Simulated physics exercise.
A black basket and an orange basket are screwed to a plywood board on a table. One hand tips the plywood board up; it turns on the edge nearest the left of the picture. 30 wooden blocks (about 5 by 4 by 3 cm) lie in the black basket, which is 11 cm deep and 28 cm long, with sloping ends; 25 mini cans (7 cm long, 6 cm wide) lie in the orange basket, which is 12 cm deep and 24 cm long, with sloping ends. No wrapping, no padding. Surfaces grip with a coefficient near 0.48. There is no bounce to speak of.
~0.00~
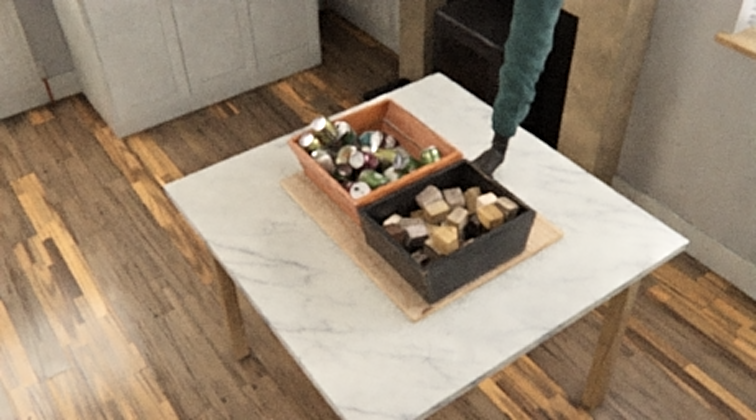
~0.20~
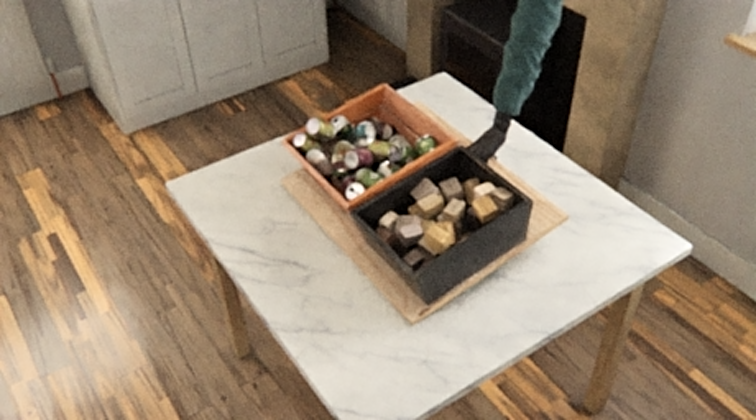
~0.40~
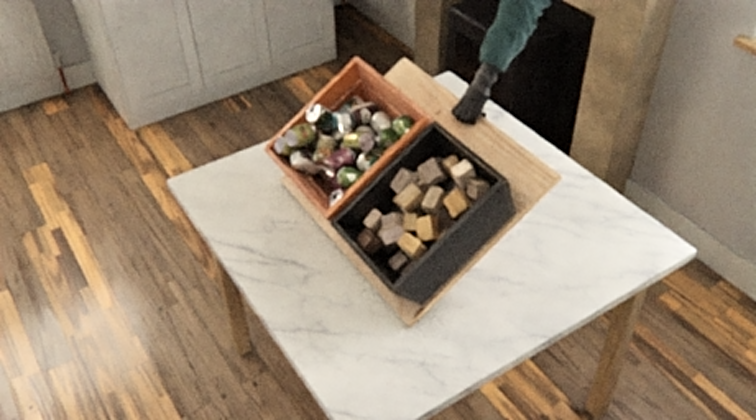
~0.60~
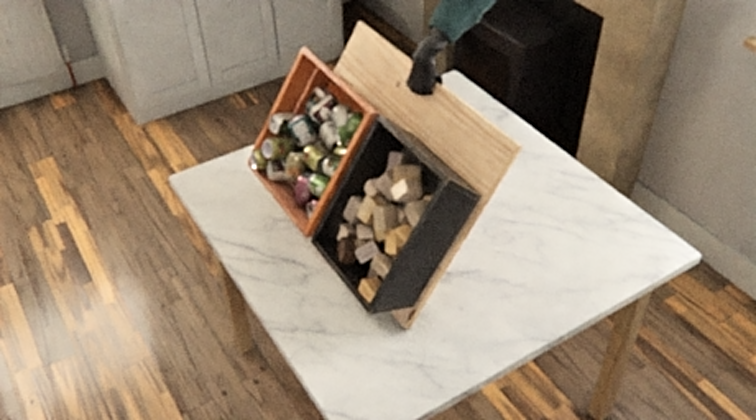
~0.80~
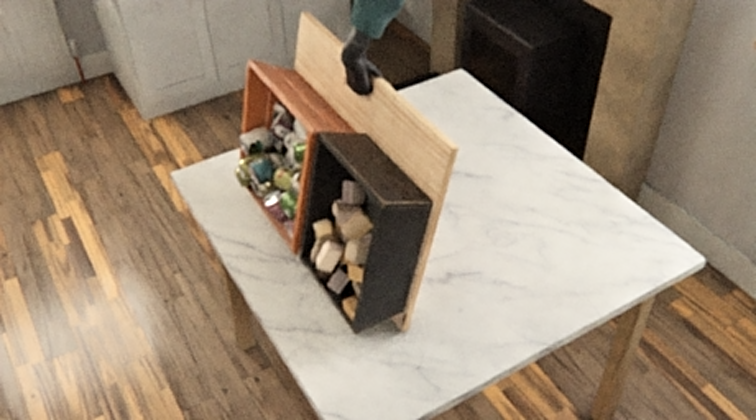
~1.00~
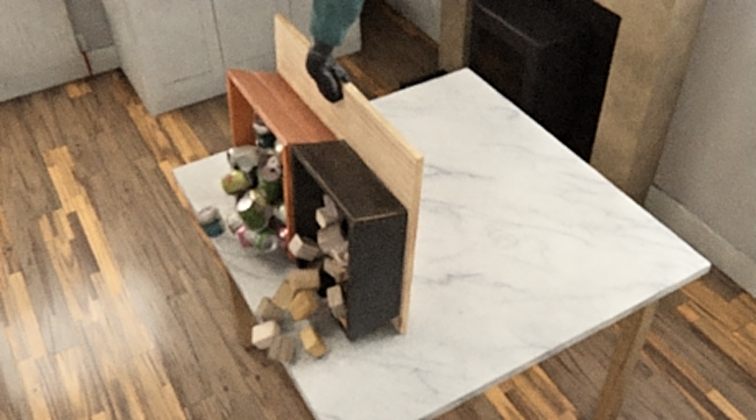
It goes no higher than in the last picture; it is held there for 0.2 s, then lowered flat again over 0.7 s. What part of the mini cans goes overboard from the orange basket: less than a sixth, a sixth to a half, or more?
The orange basket loses more than half of its mini cans.
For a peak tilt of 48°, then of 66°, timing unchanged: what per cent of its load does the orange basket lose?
First 0, then 20 per cent.
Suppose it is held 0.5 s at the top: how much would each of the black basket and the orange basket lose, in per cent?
Then black basket 70, orange basket 90 per cent.
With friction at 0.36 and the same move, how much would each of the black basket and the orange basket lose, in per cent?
Then black basket 60, orange basket 100 per cent.
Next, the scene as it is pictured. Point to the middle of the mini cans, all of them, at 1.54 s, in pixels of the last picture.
Near (220, 251).
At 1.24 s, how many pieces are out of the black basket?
About: Black basket 12.
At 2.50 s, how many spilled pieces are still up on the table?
About 20.
After 1.24 s, tilt 85°; the black basket is down by 12 of 30 and the orange basket is down by 16 of 25.
After 1.54 s, tilt 45°; the black basket is down by 18 of 30 and the orange basket is down by 19 of 25.
After 1.96 s, tilt 0°; the black basket is down by 19 of 30 and the orange basket is down by 21 of 25.
Final count (at 2.50 s), the black basket is down by 19 of 30 and the orange basket is down by 21 of 25. Asked share, 21 of 25, 84 per cent.
